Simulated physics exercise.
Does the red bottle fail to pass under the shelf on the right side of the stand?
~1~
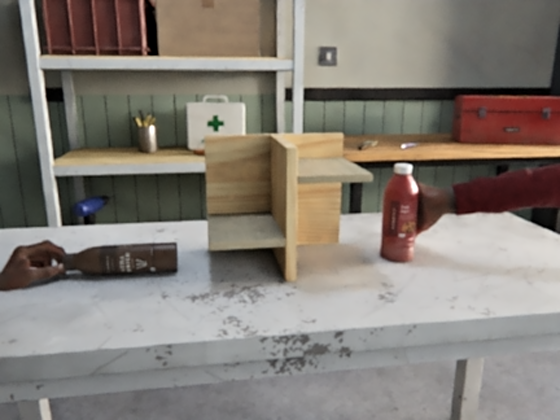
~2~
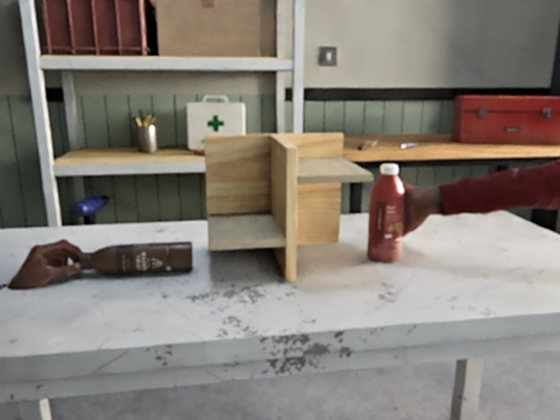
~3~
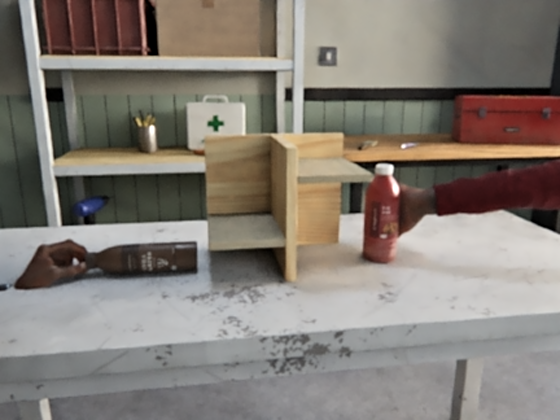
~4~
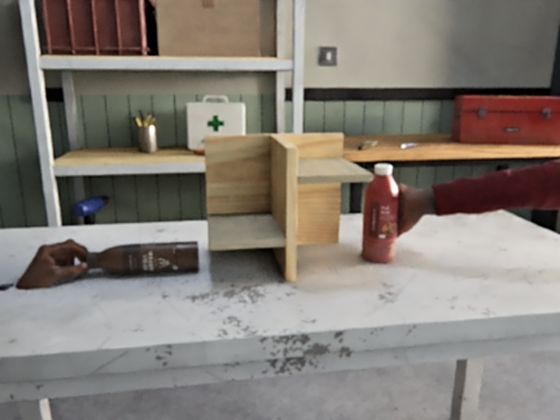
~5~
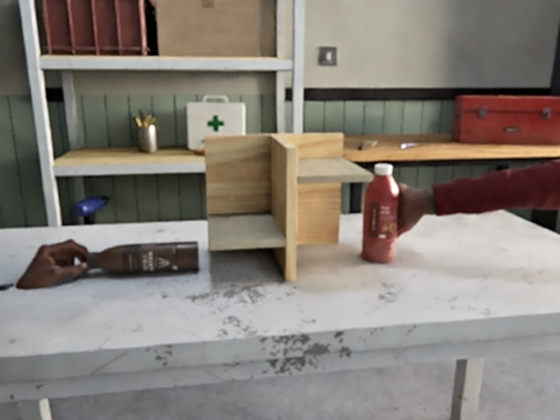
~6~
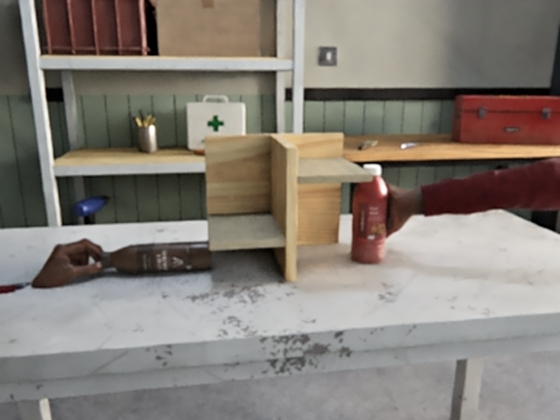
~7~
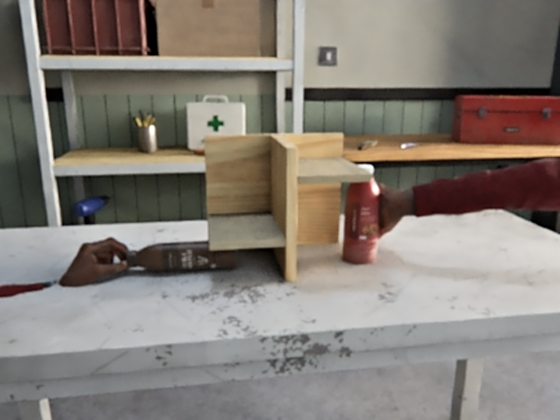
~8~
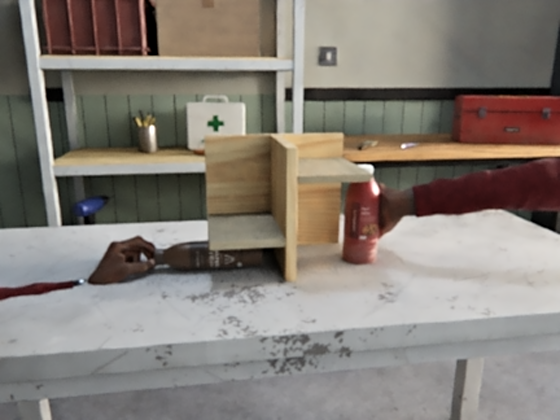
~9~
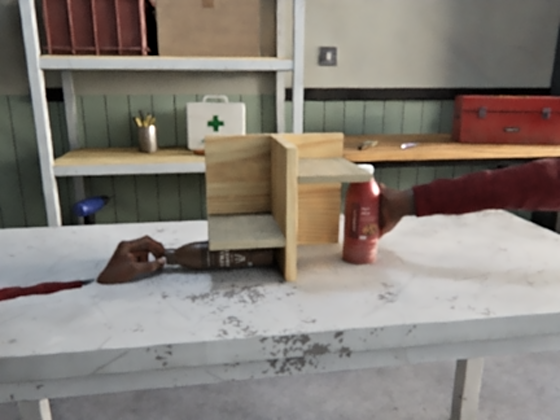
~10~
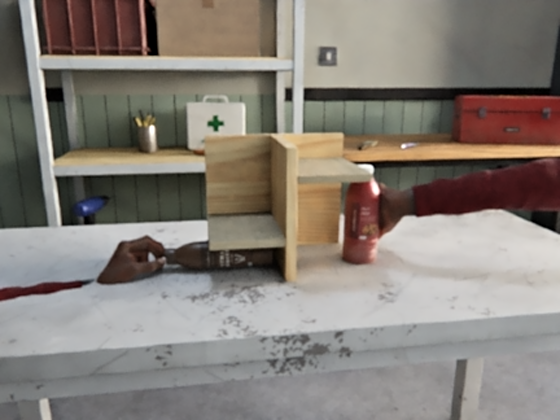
Yes, the red bottle is too tall and stops against the edge of the right shelf, still upright. The brown bottle, lying on its side, slides in under the left shelf.
